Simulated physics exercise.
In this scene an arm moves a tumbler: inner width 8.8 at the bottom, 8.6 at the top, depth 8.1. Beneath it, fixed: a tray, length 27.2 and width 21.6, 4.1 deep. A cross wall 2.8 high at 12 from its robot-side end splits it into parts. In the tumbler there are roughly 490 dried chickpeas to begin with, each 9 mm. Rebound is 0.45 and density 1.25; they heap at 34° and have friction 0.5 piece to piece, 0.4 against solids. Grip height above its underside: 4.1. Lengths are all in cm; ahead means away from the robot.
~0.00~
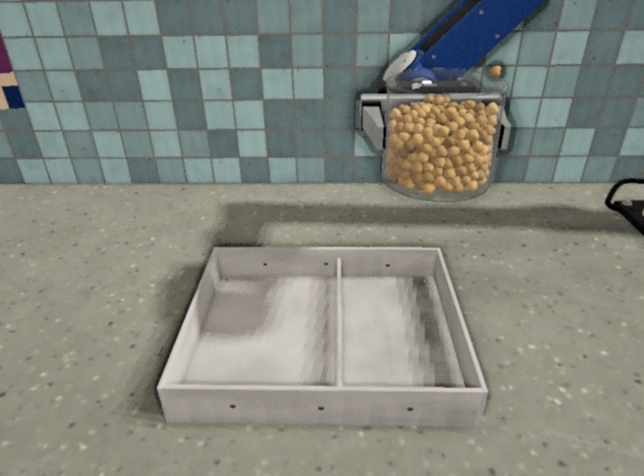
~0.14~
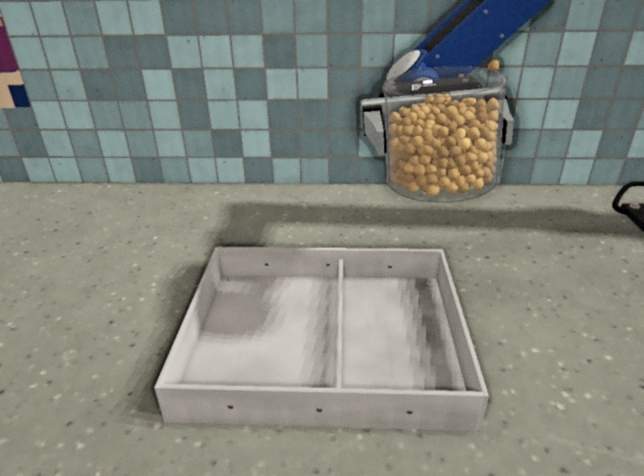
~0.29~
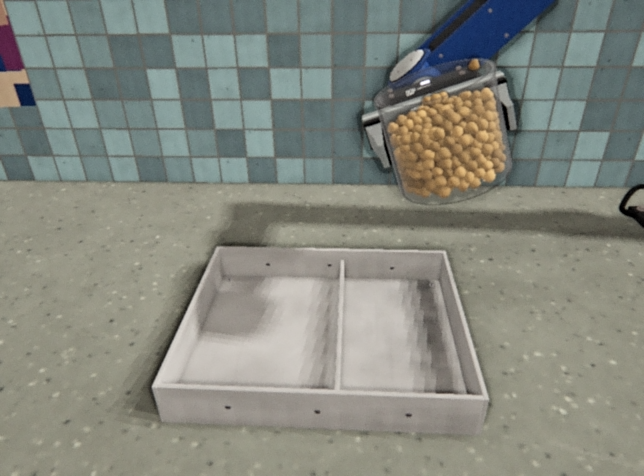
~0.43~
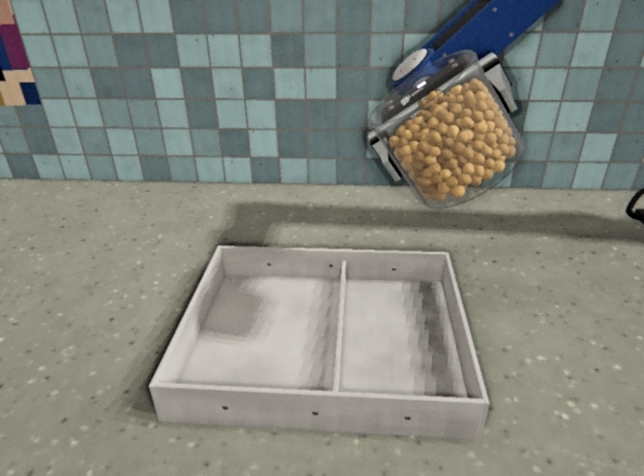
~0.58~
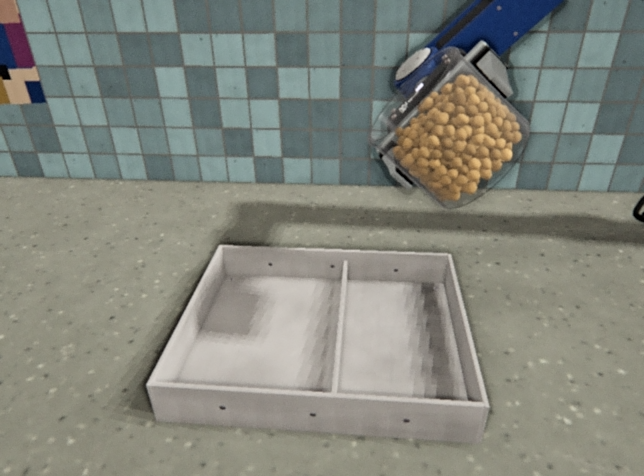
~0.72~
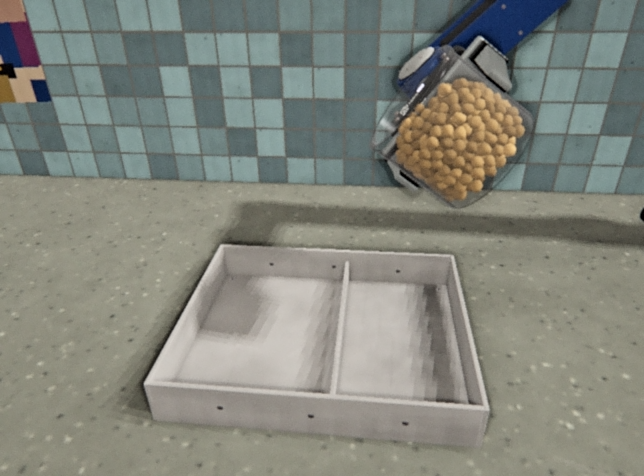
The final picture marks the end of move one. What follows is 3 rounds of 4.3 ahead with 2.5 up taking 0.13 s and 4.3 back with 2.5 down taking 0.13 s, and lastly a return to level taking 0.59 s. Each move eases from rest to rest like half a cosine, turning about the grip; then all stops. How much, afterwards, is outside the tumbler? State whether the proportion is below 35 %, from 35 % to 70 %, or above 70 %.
The proportion is from 35 % to 70 %.
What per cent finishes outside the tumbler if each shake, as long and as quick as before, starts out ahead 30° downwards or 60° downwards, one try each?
Near 10 and 5 percent respectively.
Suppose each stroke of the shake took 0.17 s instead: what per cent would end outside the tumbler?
Estimate for that case: 25 %.
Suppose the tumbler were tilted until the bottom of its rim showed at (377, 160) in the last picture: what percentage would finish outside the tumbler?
I'd put it at roughly 80 %.
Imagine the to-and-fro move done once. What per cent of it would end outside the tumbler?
It would come to about 25 %.
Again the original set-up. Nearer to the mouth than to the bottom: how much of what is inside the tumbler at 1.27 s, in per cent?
Estimate: Around 40 %.
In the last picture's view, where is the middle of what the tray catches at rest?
Approximately (291, 333) in pixels.
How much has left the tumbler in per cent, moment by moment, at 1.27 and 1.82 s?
Roughly 40, then 50.
After 1.27 s, tilted 54° forward, highest piece 24 above the table; 296 in the tumbler, 109 in the far-side part, 16 in the robot-side part, 68 in flight or on a rim.
After 1.82 s, tilted 24° forward, highest piece 25 above the table; 247 in the tumbler, 189 in the far-side part, 49 in the robot-side part, 4 on the table or floor.
After 2.29 s, level, highest piece 25 above the table; 247 in the tumbler, 189 in the far-side part, 49 in the robot-side part, 4 on the table or floor.
After 3.34 s, level, highest piece 25 above the table; 247 in the tumbler, 189 in the far-side part, 49 in the robot-side part, 4 on the table or floor.
At rest, 247 in the tumbler, 189 in the far-side part, 49 in the robot-side part, 4 on the table or floor. That is 49 % outside the tumbler.
